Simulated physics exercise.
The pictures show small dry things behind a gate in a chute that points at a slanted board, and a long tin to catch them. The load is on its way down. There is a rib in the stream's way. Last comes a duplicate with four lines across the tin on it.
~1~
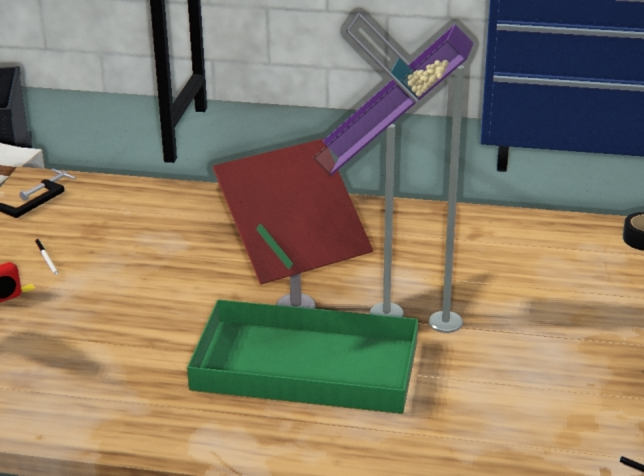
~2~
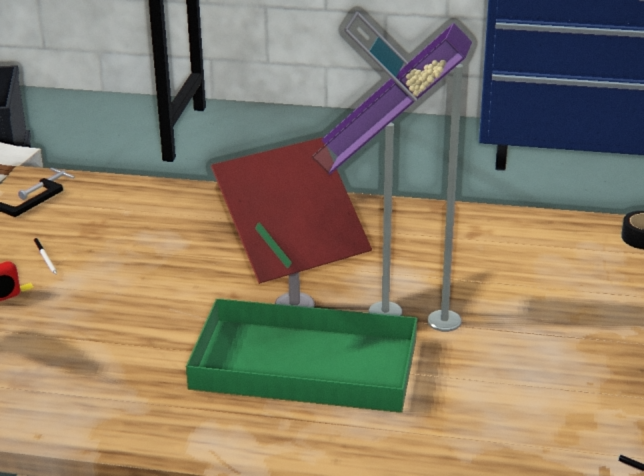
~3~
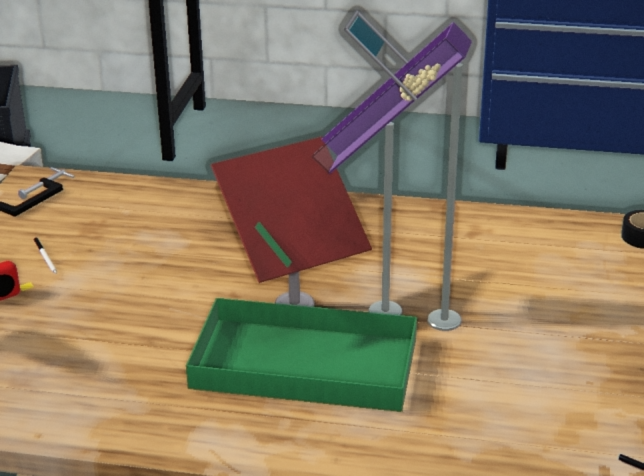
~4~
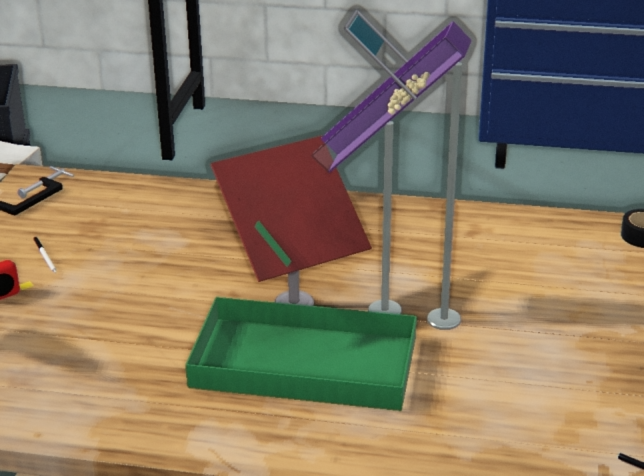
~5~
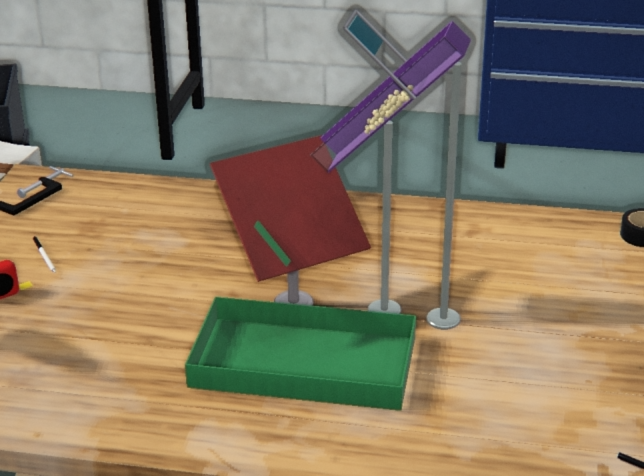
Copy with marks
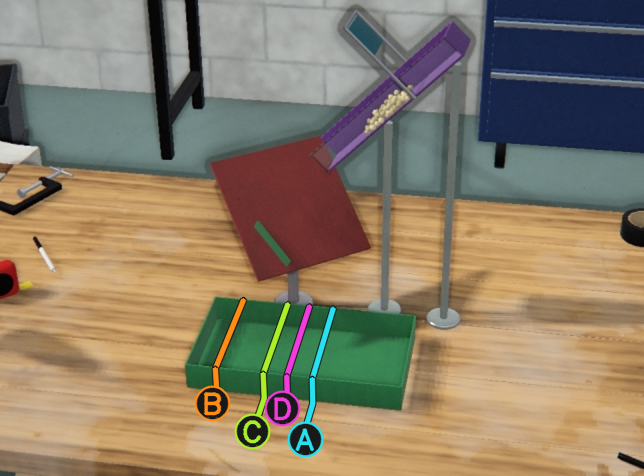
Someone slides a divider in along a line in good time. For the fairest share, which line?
Best: A.
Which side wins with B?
More lands on the right.
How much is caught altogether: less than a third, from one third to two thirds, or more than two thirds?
About that: More than two thirds.
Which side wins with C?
Right.
On the marked copy, line A crosses the front rim at (312, 378); line B crosses the front rim at (215, 367); line C crosses the front rim at (263, 372); line D crosses the front rim at (287, 375).
With A, of what is caught, about half on the left of the divider, about half on the right.
With B, of what is caught, a small part on the left of the divider, nearly all on the right.
With C, of what is caught, a small part on the left of the divider, most on the right.
With D, of what is caught, a small part on the left of the divider, most on the right.
